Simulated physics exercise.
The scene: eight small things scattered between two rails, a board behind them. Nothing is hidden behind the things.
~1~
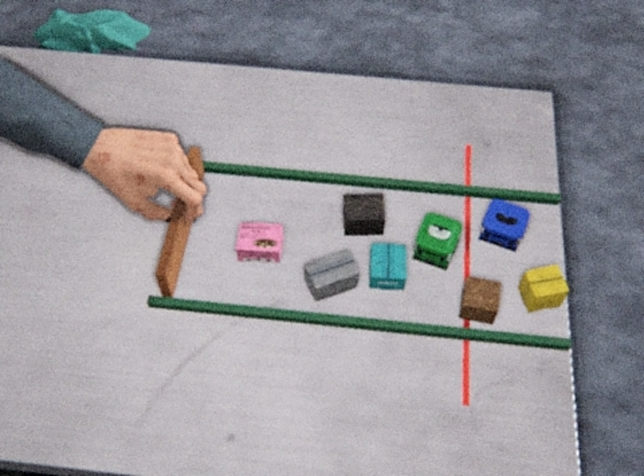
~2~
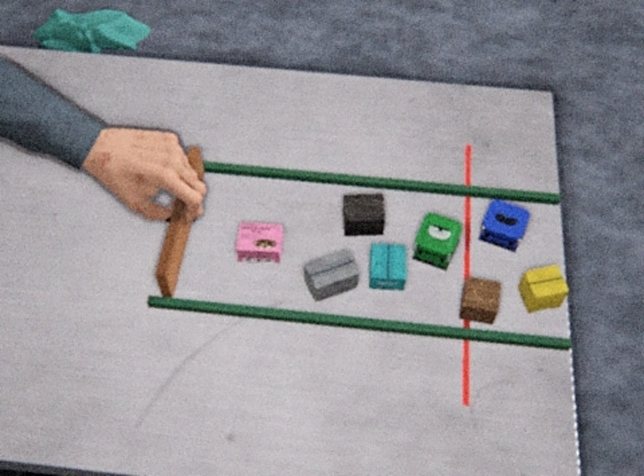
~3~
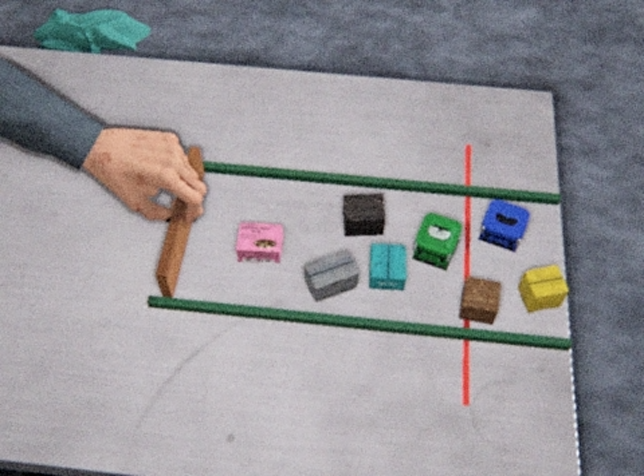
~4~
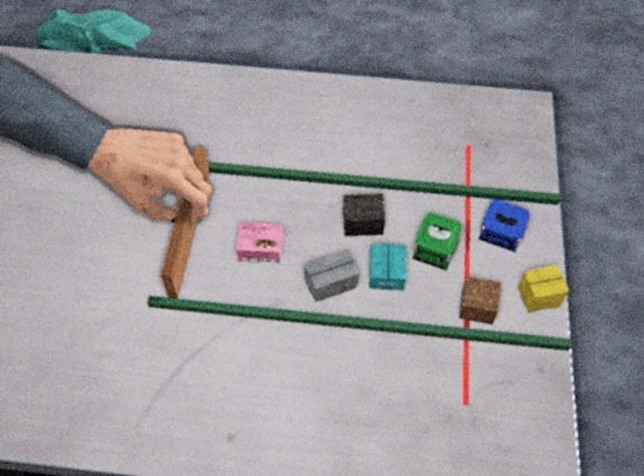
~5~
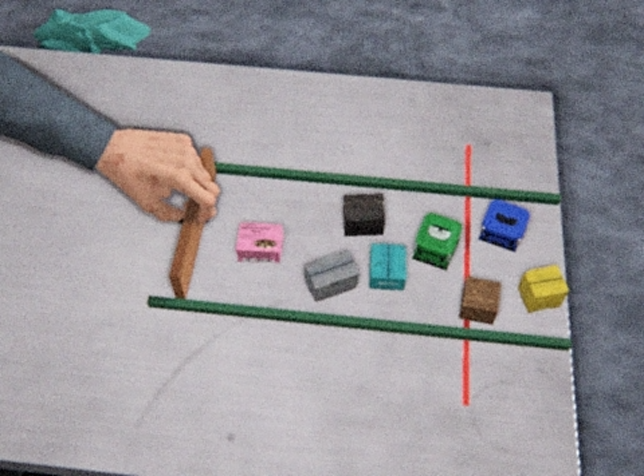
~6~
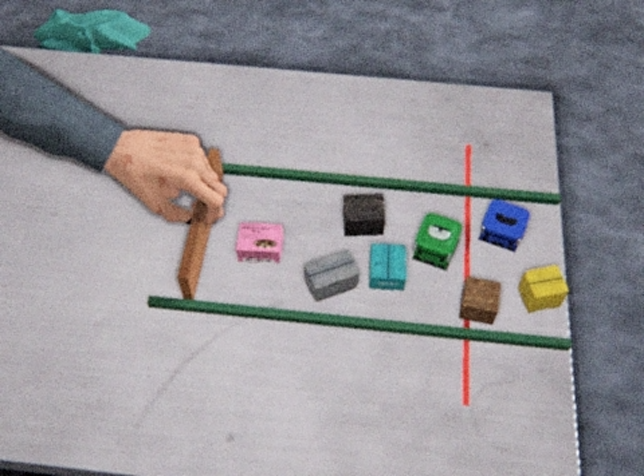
A hand slides a wooden board slightly right between two green rails toward scattered, unmoving blocks.
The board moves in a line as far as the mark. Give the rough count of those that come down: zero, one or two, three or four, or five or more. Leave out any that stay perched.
The number that fall off is one or two.
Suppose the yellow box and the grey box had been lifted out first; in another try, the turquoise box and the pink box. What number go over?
Fallen: 0, and 0 in the other try.
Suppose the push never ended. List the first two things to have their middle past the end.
Earliest first: The yellow box, the brown block.
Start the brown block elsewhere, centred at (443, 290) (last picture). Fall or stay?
The brown block survives.
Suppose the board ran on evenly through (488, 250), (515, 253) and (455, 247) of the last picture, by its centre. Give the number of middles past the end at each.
In that order 2, 5 and 1.
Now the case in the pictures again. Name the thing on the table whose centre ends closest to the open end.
The brown block ends nearest.
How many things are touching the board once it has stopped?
In contact: 3.
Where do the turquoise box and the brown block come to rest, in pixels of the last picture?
Near (534, 300) and (572, 317).
Soon after, none off yet; yellow box at rest near (542, 289); blue case at rest near (504, 226); brown block at rest near (480, 301).
At rest, the number that fall off is one or two; fallen, yellow box.
